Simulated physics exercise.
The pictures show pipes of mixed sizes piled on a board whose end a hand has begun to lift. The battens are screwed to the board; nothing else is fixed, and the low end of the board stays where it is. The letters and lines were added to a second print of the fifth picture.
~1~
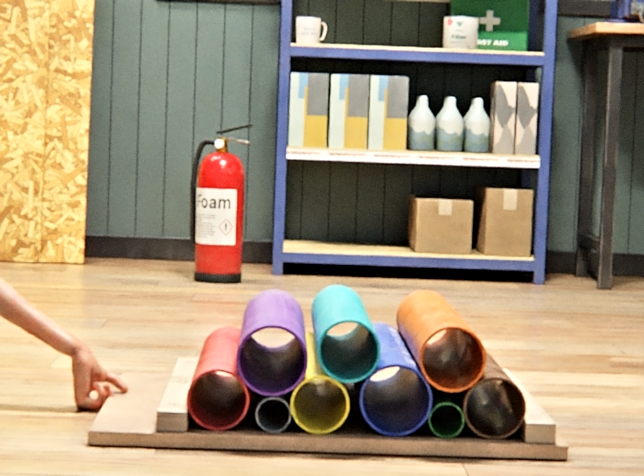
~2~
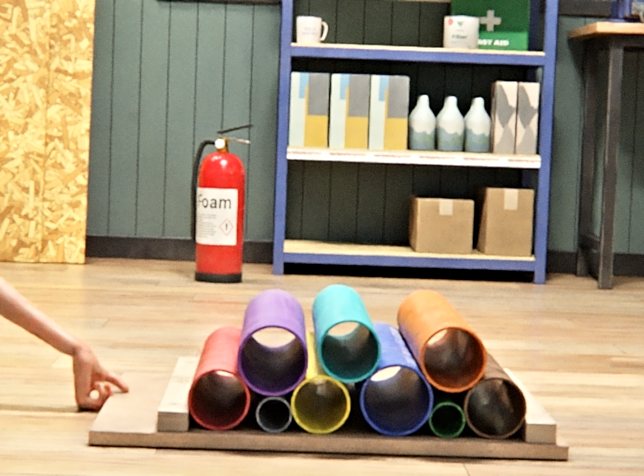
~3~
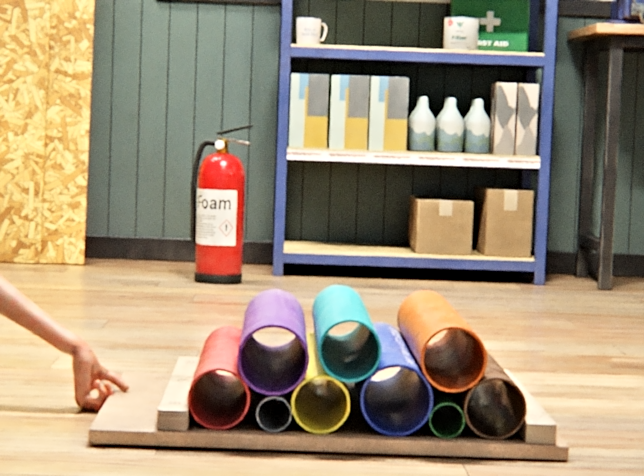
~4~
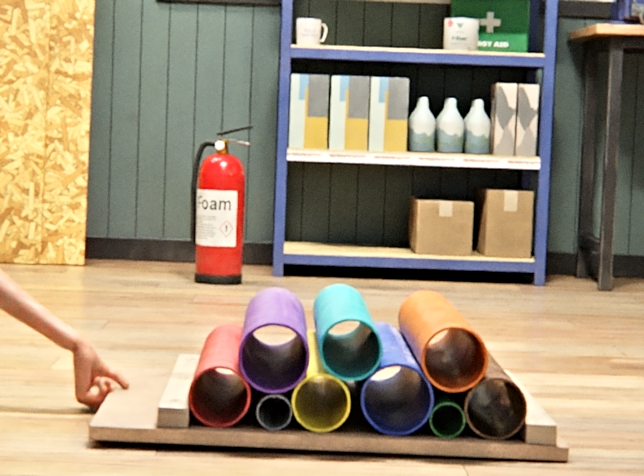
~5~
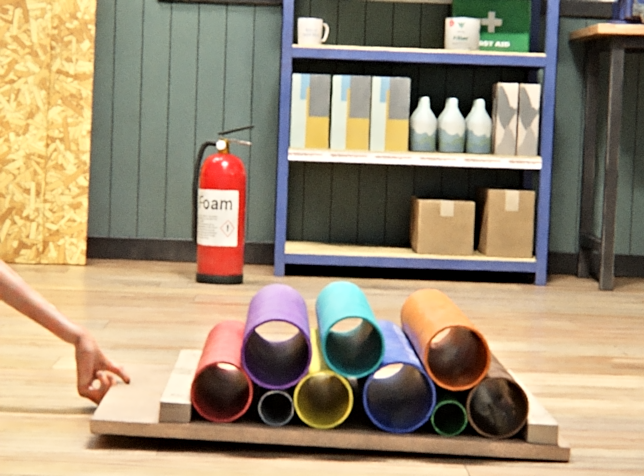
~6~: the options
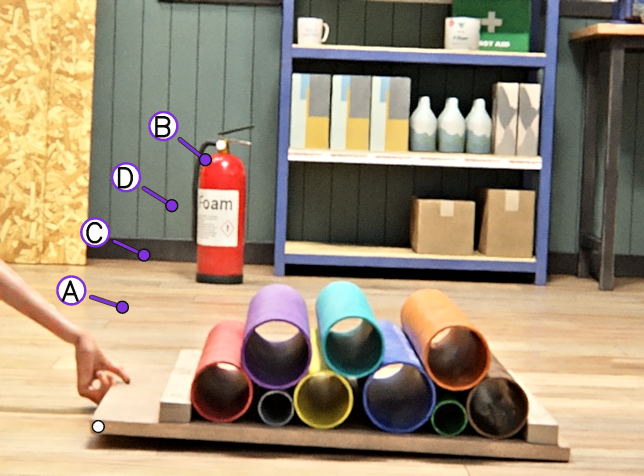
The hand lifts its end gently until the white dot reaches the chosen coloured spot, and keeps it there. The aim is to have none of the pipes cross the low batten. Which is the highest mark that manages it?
Up to B.
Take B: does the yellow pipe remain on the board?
Yes, with B.
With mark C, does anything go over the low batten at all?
No.
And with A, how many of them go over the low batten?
At A the number is none.
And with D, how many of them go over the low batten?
It comes to none.
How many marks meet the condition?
Four of them.
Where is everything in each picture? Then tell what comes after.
In the first frame, blue pipe (396, 400); brown pipe (495, 408).
In the second frame, brown pipe (496, 408); orange pipe (454, 359).
In the third frame, board (325, 402); red pipe (219, 399); grey pipe (274, 414).
In the fourth frame, board (325, 401); red pipe (219, 396); grey pipe (274, 412).
In the fifth frame, board (327, 398); red pipe (221, 392); grey pipe (276, 408).
On the copy, A at (123, 307); B at (206, 160); C at (144, 255); D at (172, 206); the white dot at (99, 427).
On B. First, board at 20°.
Then, board at 37°.
Finally, board at 37°, none over the low batten.
By contrast, A none over the low batten; C none over the low batten; D none over the low batten.
